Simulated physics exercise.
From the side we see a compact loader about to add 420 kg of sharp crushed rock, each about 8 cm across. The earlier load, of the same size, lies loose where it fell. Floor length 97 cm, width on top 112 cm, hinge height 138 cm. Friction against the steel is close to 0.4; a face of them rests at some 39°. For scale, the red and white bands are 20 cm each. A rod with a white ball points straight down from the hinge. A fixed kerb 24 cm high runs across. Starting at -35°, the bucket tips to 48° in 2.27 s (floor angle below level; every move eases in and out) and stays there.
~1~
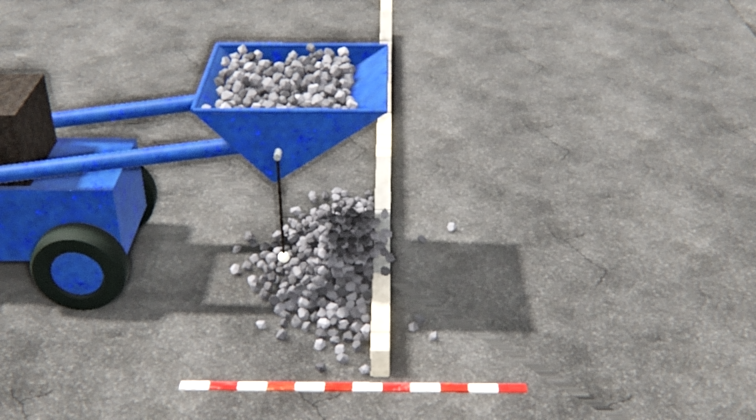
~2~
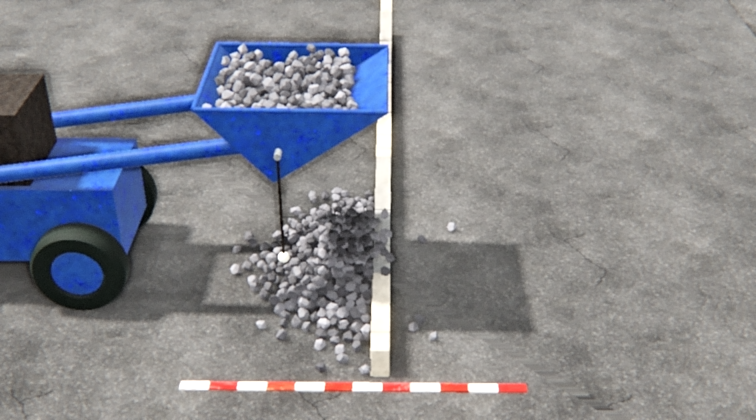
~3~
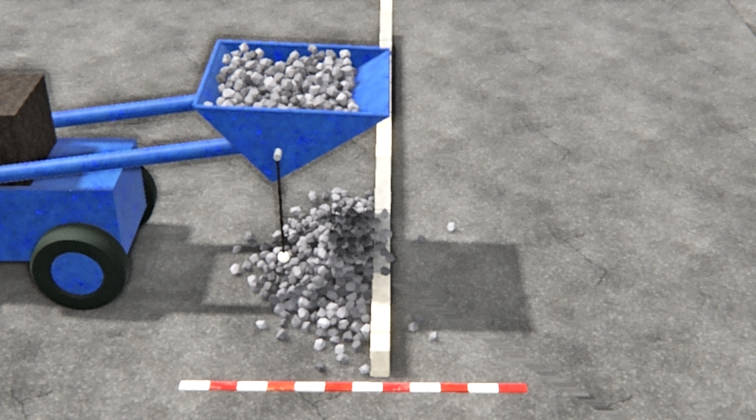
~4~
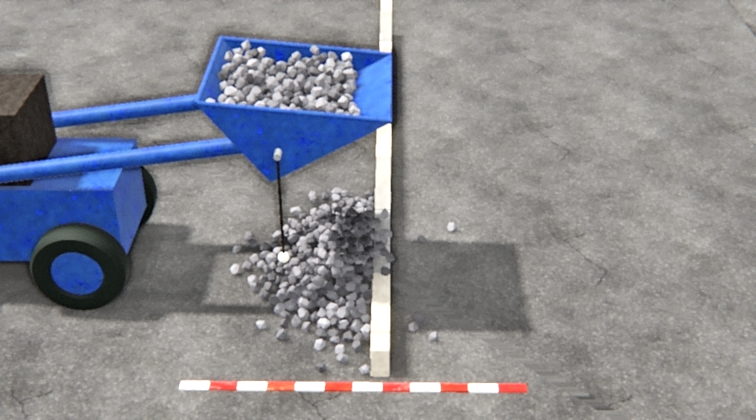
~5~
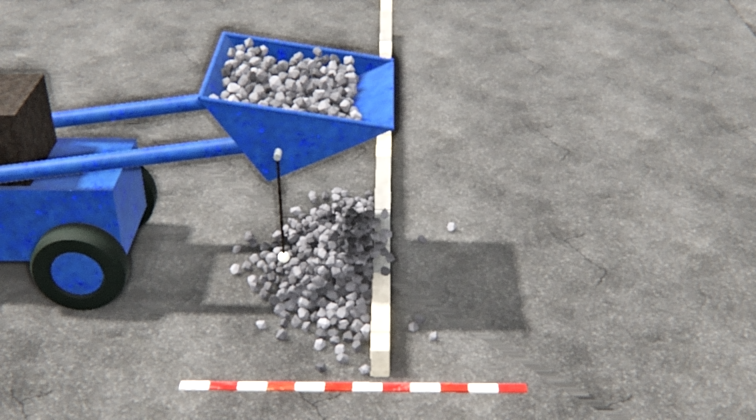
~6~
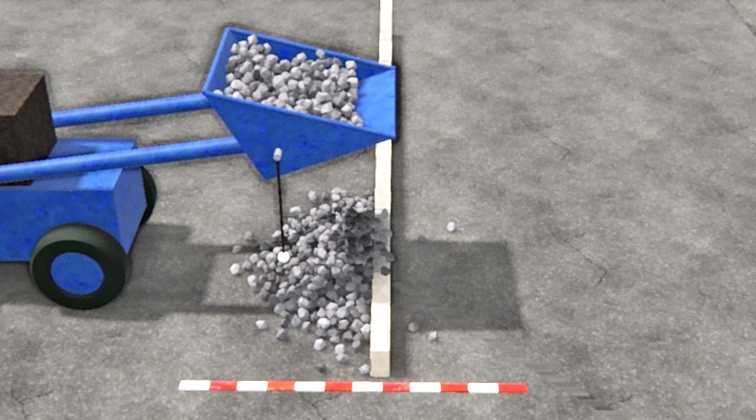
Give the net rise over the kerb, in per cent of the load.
About 71 per cent.
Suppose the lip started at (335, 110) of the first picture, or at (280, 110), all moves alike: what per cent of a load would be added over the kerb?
First some 15, then 0 per cent.
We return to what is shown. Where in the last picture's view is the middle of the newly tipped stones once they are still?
Near (416, 259).
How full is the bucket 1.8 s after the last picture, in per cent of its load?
About 5 per cent.
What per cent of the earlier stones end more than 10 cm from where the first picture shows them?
Roughly 0 per cent of them.
Then, 1.1 s after the last picture the floor is at 35°; in per cent of one load, 97 in the bucket, 101 on this side of the kerb, 1 over the kerb; the foremost stones are at (419, 272).
Then, 1.8 s after the last picture the floor is at 48°; in per cent of one load, 7 in the bucket, 143 on this side of the kerb, 50 over the kerb; the foremost stones are at (487, 272).
Then, 2.1 s after the last picture the floor is at 48°; in per cent of one load, 0 in the bucket, 132 on this side of the kerb, 68 over the kerb; the foremost stones are at (538, 276).
Then, 4.9 s after the last picture the floor is at 48°; in per cent of one load, 0 in the bucket, 128 on this side of the kerb, 72 over the kerb; the foremost stones are at (556, 284). Net gain over the kerb, 71.
